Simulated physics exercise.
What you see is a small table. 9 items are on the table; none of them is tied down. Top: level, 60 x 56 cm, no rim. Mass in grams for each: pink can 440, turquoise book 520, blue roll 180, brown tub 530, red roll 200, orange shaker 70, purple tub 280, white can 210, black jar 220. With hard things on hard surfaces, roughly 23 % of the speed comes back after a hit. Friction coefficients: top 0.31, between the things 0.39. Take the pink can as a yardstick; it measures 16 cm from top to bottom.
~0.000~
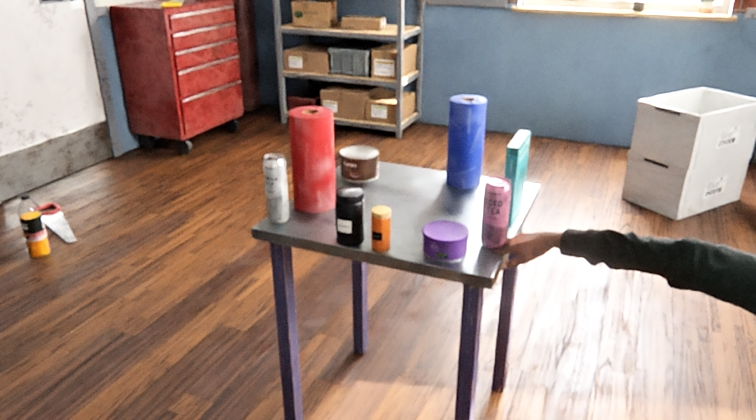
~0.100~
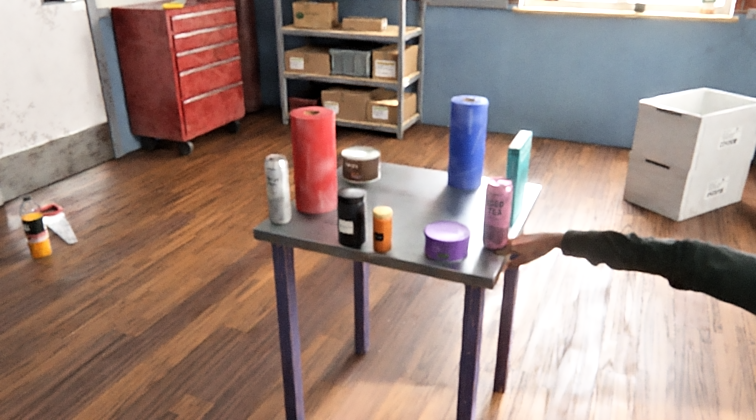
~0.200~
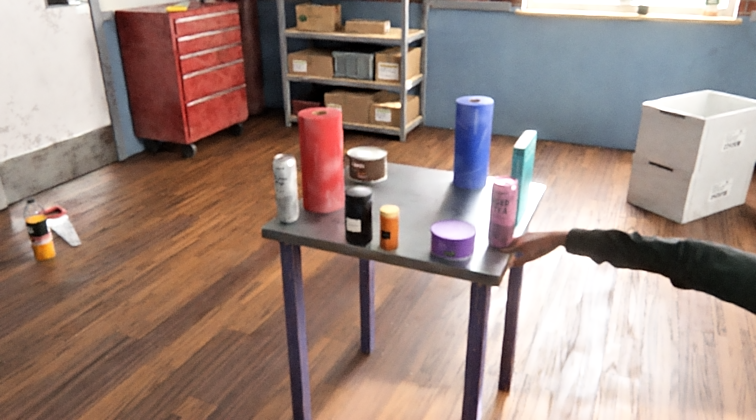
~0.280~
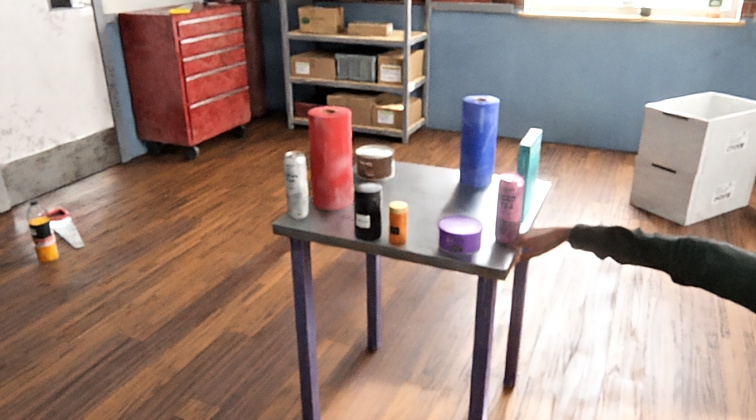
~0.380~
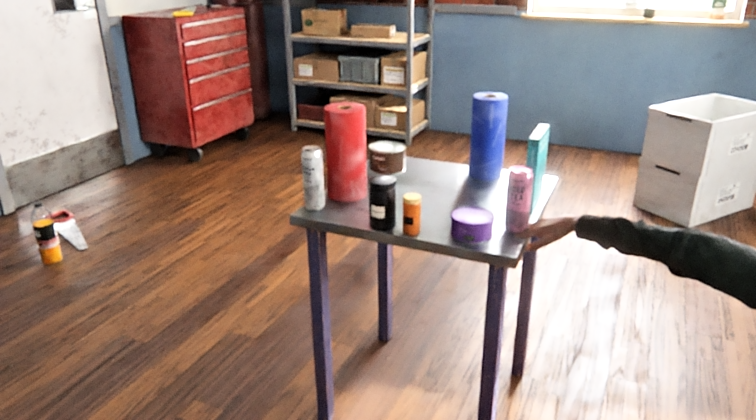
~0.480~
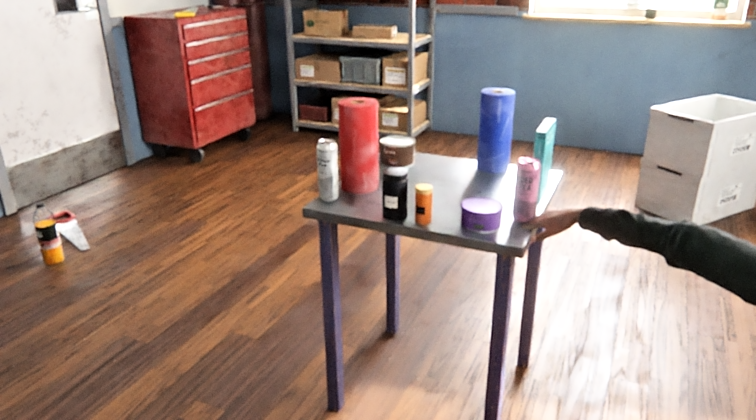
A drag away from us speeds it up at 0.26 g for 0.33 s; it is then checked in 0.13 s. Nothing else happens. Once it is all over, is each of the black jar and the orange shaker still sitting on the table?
One by one: Black jar - safe; orange shaker - safe.
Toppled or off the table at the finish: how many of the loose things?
It adds up to 1.
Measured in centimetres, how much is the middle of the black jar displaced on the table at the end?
Around 6 centimetres.
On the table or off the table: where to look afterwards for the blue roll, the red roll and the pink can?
Afterwards, the blue roll leaves its support, the red roll stays on its support, and the pink can stays on its support.
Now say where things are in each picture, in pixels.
Black jar (350, 216); orange shaker (381, 229), in the first picture.
Blue roll (467, 143); brown tub (361, 164), in the second picture.
Table shifted 2 cm; red roll (322, 160); purple tub (453, 240), in the third picture.
Table shifted 6 cm; white can (296, 186); pink can (509, 209), in the fourth picture.
Table shifted 13 cm; turquoise book (536, 168); blue roll (488, 137), in the fifth picture.
Table shifted 19 cm; black jar (395, 193); orange shaker (424, 204), in the sixth picture.
After 0.58 s, table shifted 19 cm; black jar moved 5 cm near (401, 188); orange shaker moved 5 cm near (429, 198); blue roll moved 5 cm.
After 1.08 s, table shifted 19 cm; blue roll now off the table; black jar moved 6 cm near (403, 186); orange shaker moved 6 cm near (431, 197).
In the end (1.5 s), off the table, blue roll; not toppled but over 5 cm from the start, pink can, turquoise book, brown tub, red roll, orange shaker, purple tub, white can and black jar. In the last view, black jar near (403, 186), orange shaker near (431, 197).
